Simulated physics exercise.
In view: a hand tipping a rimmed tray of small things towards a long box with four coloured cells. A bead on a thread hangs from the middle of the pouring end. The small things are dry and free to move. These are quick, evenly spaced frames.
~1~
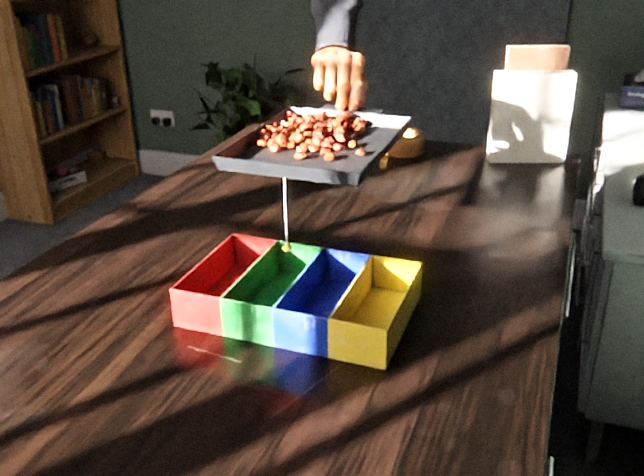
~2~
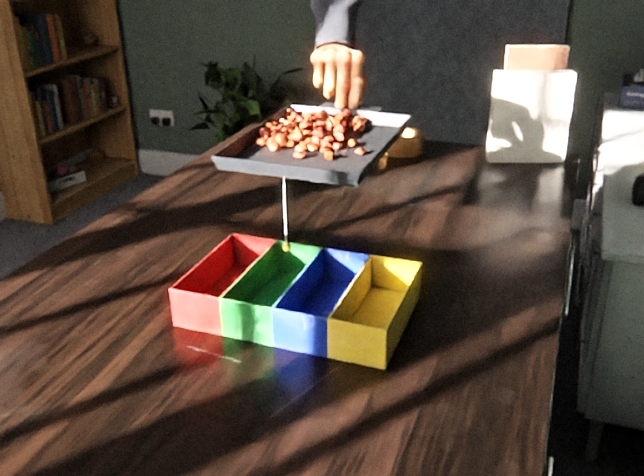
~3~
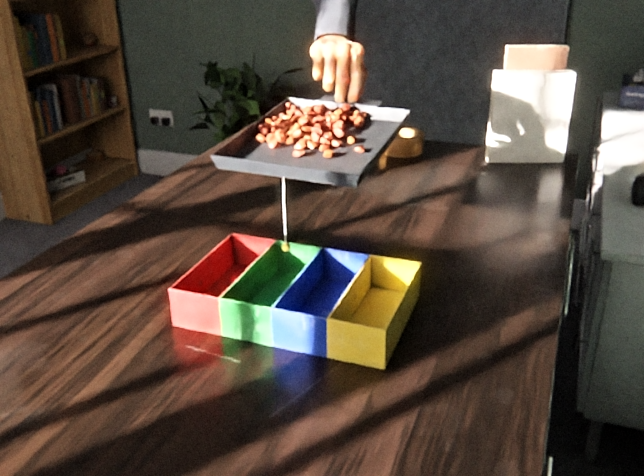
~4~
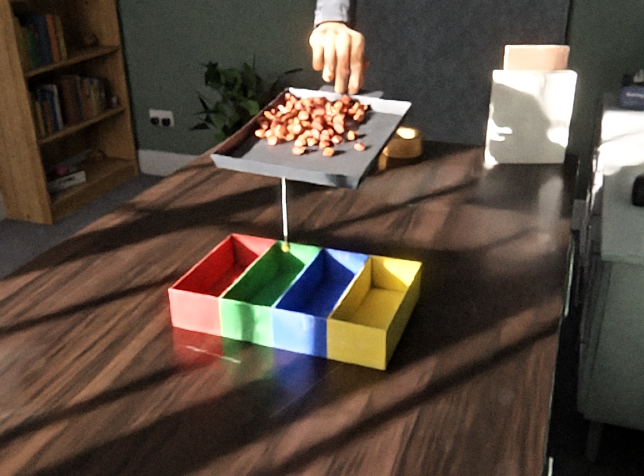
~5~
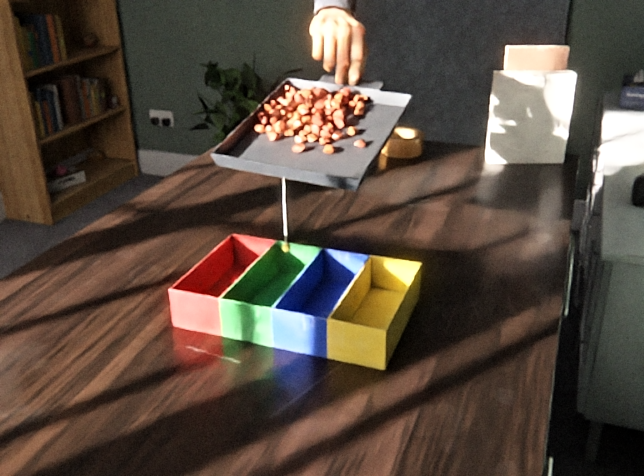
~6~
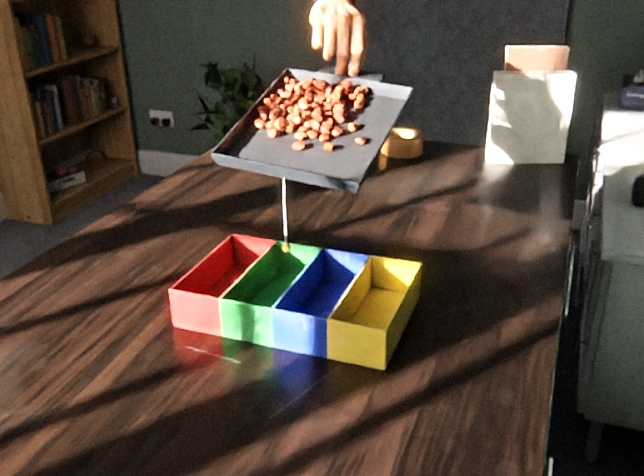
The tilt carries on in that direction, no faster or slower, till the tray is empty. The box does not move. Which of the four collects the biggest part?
Most goes to the blue cell.
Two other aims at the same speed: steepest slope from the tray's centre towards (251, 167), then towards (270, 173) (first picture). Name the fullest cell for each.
One: The cell in red. Two: That red cell.
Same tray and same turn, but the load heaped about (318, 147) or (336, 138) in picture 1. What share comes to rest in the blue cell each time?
In turn 60 and 70 in a hundred.
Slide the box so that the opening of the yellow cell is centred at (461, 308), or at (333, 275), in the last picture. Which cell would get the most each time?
First the cell in green, then yellow.
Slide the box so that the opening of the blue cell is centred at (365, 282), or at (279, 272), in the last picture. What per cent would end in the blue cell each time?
Near 40 % and 20 %.
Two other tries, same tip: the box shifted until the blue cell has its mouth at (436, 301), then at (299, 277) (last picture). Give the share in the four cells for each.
The first gives 80 %, the second 100 %.
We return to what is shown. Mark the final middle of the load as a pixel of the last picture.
At about (327, 315).
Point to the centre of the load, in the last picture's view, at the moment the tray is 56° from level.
Roughly at (322, 169).
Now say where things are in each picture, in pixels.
Corners of the pouring end at (218, 156) and (357, 172), level; middle of the load at (318, 131), bits of crushed brick; bead on its thread at (287, 247); red cell at (197, 308); green cell at (247, 318); blue cell at (301, 329); yellow cell at (357, 340), in the first picture.
Corners of the pouring end at (217, 155) and (357, 172), level; middle of the load at (317, 129), in the second picture.
Corners of the pouring end at (216, 154) and (356, 173), tipped barely, lowest at the right corner; middle of the load at (317, 124), in the third picture.
Corners of the pouring end at (216, 154) and (356, 176), tipped a little, lowest at the right corner; middle of the load at (317, 118), in the fourth picture.
Corners of the pouring end at (216, 152) and (357, 178), tipped a little, lowest at the right corner; middle of the load at (317, 112), in the fifth picture.
Corners of the pouring end at (216, 152) and (357, 180), tipped a little, lowest at the right corner; middle of the load at (317, 105); red cell at (196, 309); green cell at (246, 319); blue cell at (300, 329); yellow cell at (356, 341), in the sixth picture.
Soon, tray tipped steeply; most on the tray; a stray few in the blue cell; a stray few in the yellow cell; a stray few in the green cell; a small part falling or outside the box.
A while on, tray tipped right over; about a quarter on the tray; about a quarter in the blue cell; about a quarter in the yellow cell; a small part in the green cell; about a quarter falling or outside the box.
Towards the end, tray tipped past a quarter turn; about two thirds in the blue cell; about a quarter in the yellow cell; about a quarter in the green cell; a stray few falling or outside the box.
Finally, tray tipped past a quarter turn; about two thirds in the blue cell; about a quarter in the yellow cell; about a quarter in the green cell; none in the red cell; a stray few outside the box.
